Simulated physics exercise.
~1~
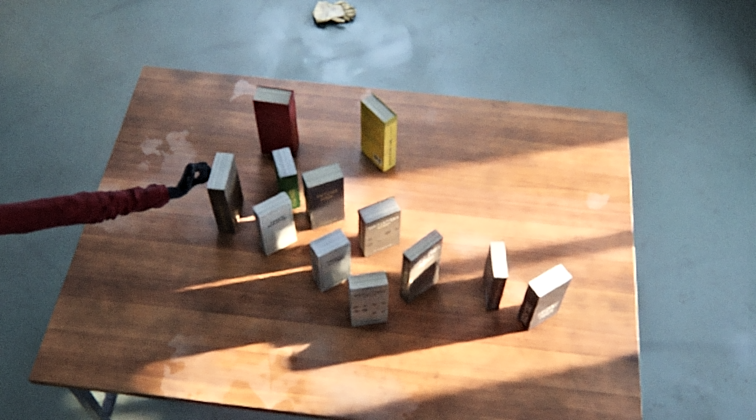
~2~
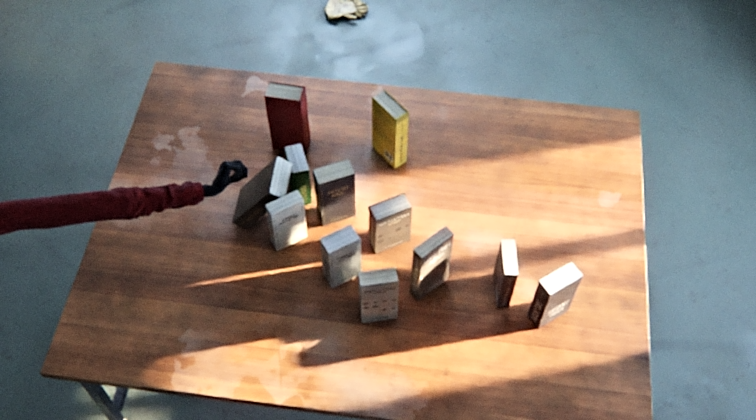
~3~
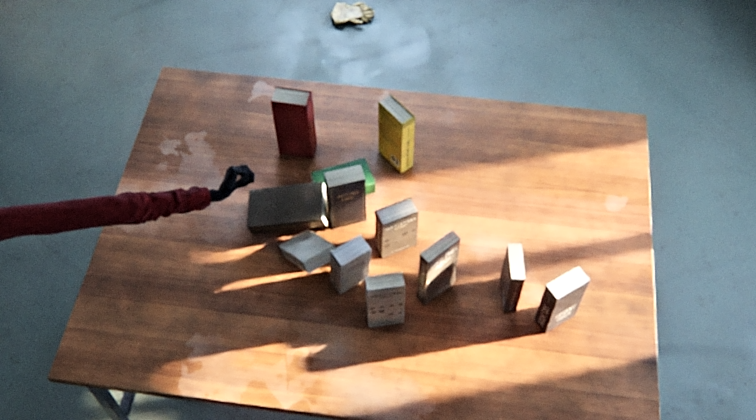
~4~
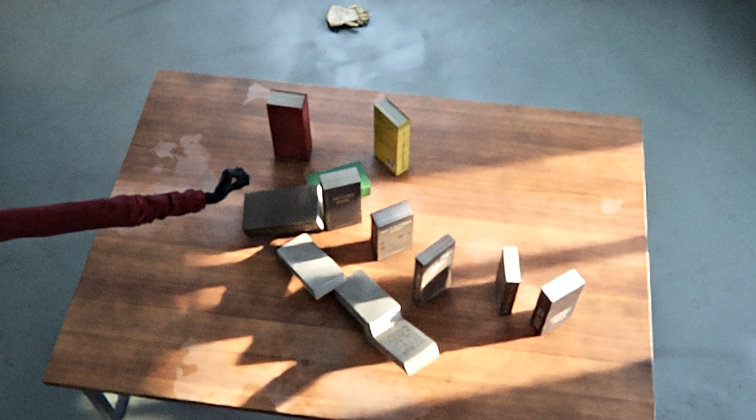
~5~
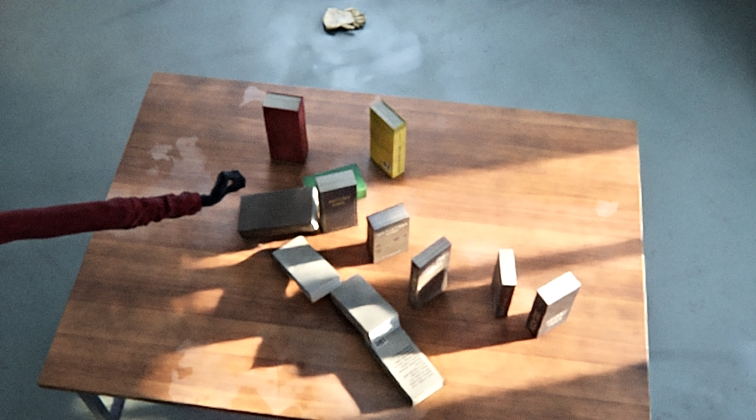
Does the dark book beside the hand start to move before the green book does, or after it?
The dark book moves before the green one. It is already leaning to the right while the green book still stands upright, and the green book goes over afterwards.
Red-sleeved arm tipping a dark book on a table, green and grey books toppling after it, red and yellow staying upright.
